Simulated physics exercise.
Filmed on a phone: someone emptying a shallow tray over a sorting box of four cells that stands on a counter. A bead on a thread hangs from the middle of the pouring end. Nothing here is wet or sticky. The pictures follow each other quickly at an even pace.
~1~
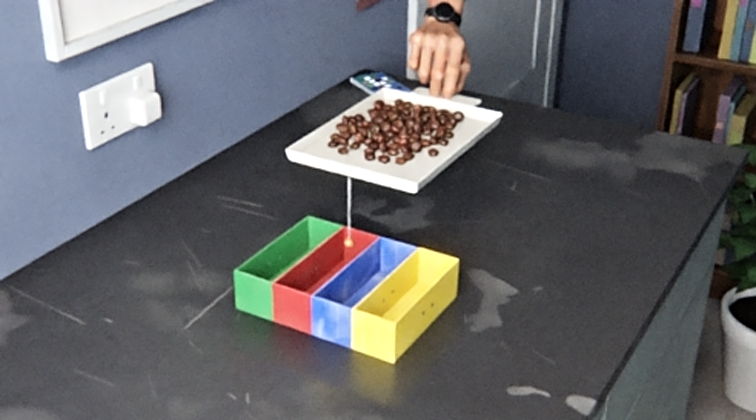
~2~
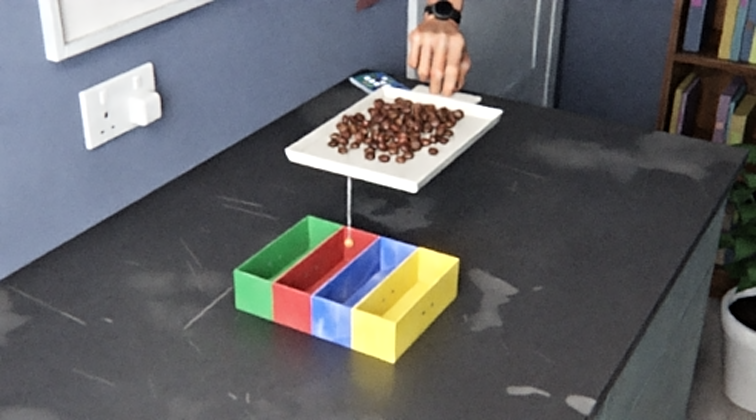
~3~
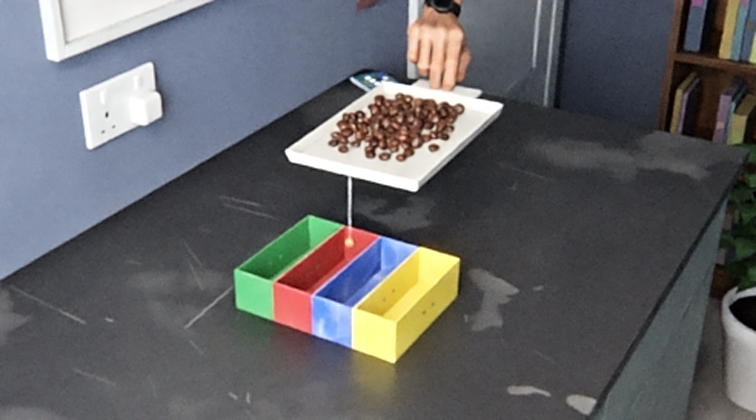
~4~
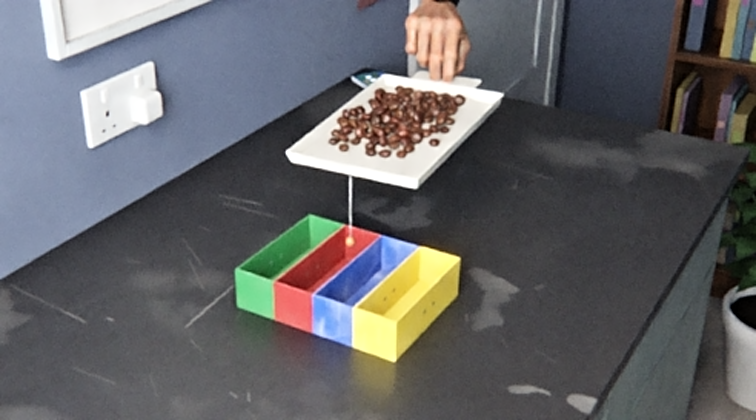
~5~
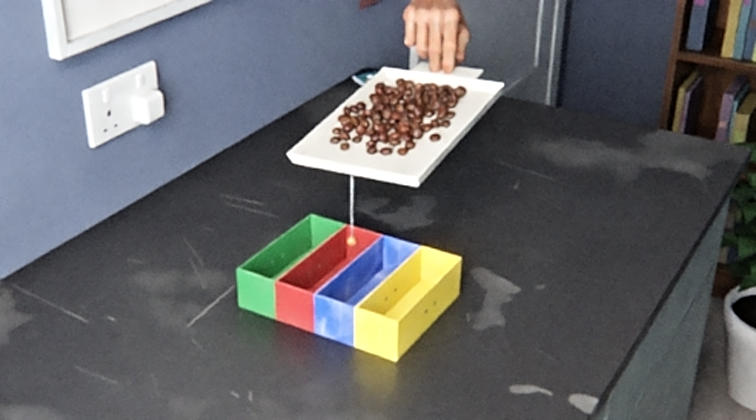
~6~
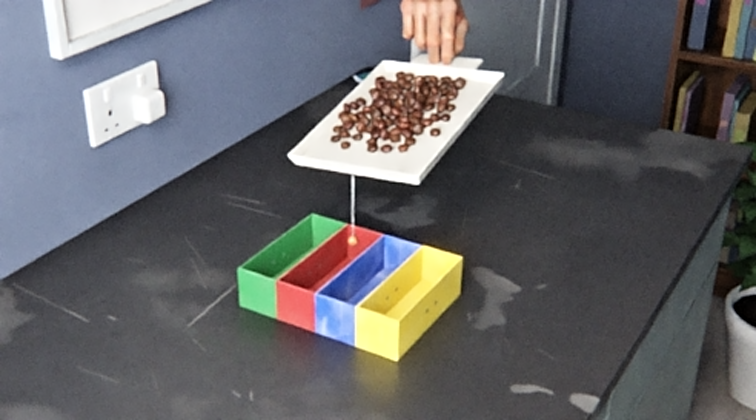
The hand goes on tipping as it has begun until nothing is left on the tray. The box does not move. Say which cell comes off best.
Most goes to the green cell.
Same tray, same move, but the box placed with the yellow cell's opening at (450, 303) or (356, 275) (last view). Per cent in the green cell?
About 10 and 20 per cent.
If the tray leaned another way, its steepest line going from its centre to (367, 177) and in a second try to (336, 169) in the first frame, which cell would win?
One: The cell in blue. Two: The green one.
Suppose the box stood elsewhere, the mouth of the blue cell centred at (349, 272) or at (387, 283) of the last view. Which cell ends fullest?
At the first place the green one, at the second that green cell.
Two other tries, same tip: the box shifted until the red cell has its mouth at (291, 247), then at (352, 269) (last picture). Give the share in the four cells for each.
Near 100 % and 30 %.
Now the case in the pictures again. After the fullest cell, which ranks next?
It is the cell in red.
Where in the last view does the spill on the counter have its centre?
Near (182, 265).
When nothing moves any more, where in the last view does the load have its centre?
Close to (289, 281).
Just after the last frame, tray tipped steeply; almost all on the tray; just a few in the green cell; just a few falling or outside the box.
A moment on, tray tipped right over; roughly a quarter on the tray; roughly a third in the green cell; about a tenth in the red cell; roughly a quarter falling or outside the box.
Further on, tray tipped past a quarter turn; roughly two thirds in the green cell; roughly a quarter in the red cell; about a tenth falling or outside the box.
When it is over, tray tipped past a quarter turn; roughly two thirds in the green cell; roughly a quarter in the red cell; not one in the yellow cell; not one in the blue cell; about a tenth outside the box.
